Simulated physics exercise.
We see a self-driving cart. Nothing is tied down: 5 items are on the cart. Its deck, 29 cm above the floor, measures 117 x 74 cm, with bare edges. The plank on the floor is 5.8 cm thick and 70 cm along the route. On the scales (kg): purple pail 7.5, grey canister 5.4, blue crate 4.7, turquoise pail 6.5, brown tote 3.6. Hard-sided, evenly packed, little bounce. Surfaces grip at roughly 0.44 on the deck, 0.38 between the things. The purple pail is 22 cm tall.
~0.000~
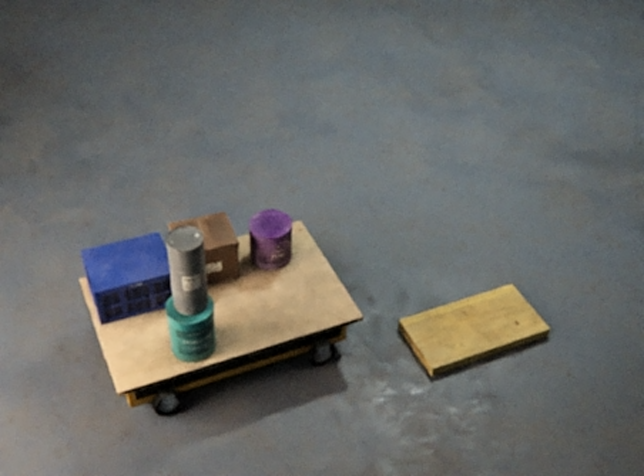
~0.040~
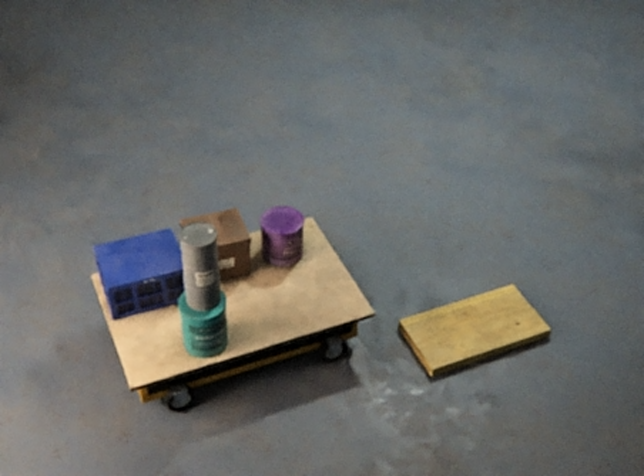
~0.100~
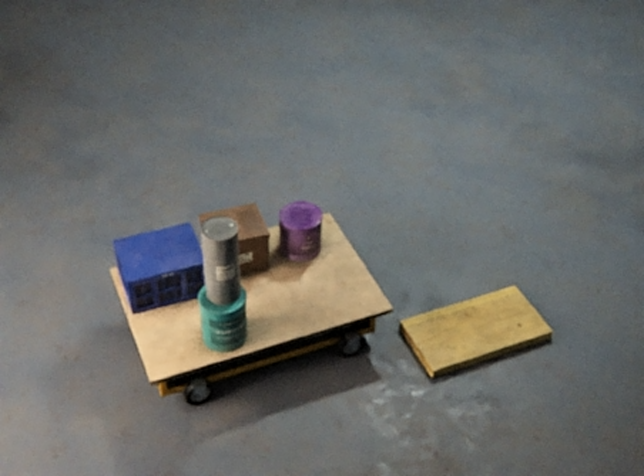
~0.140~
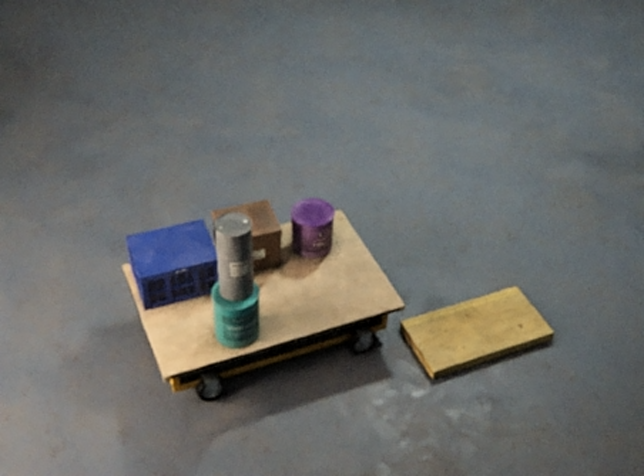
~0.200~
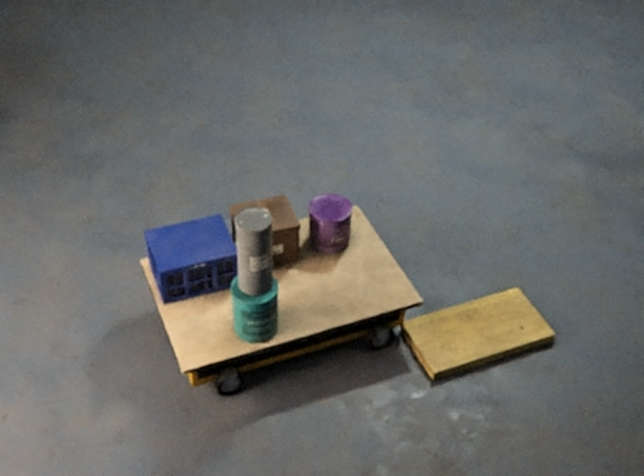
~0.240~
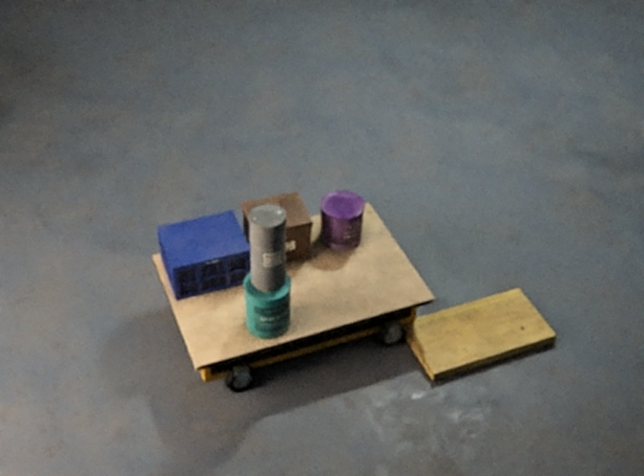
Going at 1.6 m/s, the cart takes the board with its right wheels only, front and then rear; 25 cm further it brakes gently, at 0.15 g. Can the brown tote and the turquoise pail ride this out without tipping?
The brown tote stays upright and the turquoise pail tips over.
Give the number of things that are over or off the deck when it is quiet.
In all, 2.
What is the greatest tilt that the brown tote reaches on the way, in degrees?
Up to 4°.
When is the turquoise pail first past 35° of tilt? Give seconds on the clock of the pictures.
Near 1.1 s.
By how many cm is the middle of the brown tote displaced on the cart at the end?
About 4 cm.
After 0.74 s, cart has run 118 cm; turquoise pail moved 2 cm near (420, 256); brown tote moved 2 cm near (414, 193); grey canister 28° off upright.
After 1.04 s, cart has run 166 cm; turquoise pail 34° off upright near (543, 225); brown tote moved 4 cm near (493, 170); grey canister on its side.
After 1.74 s, cart has run 269 cm; turquoise pail on its side; brown tote moved 4 cm; grey canister on its side.
In the end (2.9 s), off the deck and tipped over, turquoise pail; toppled on the cart, grey canister; the other 3 under 10 cm from the start.
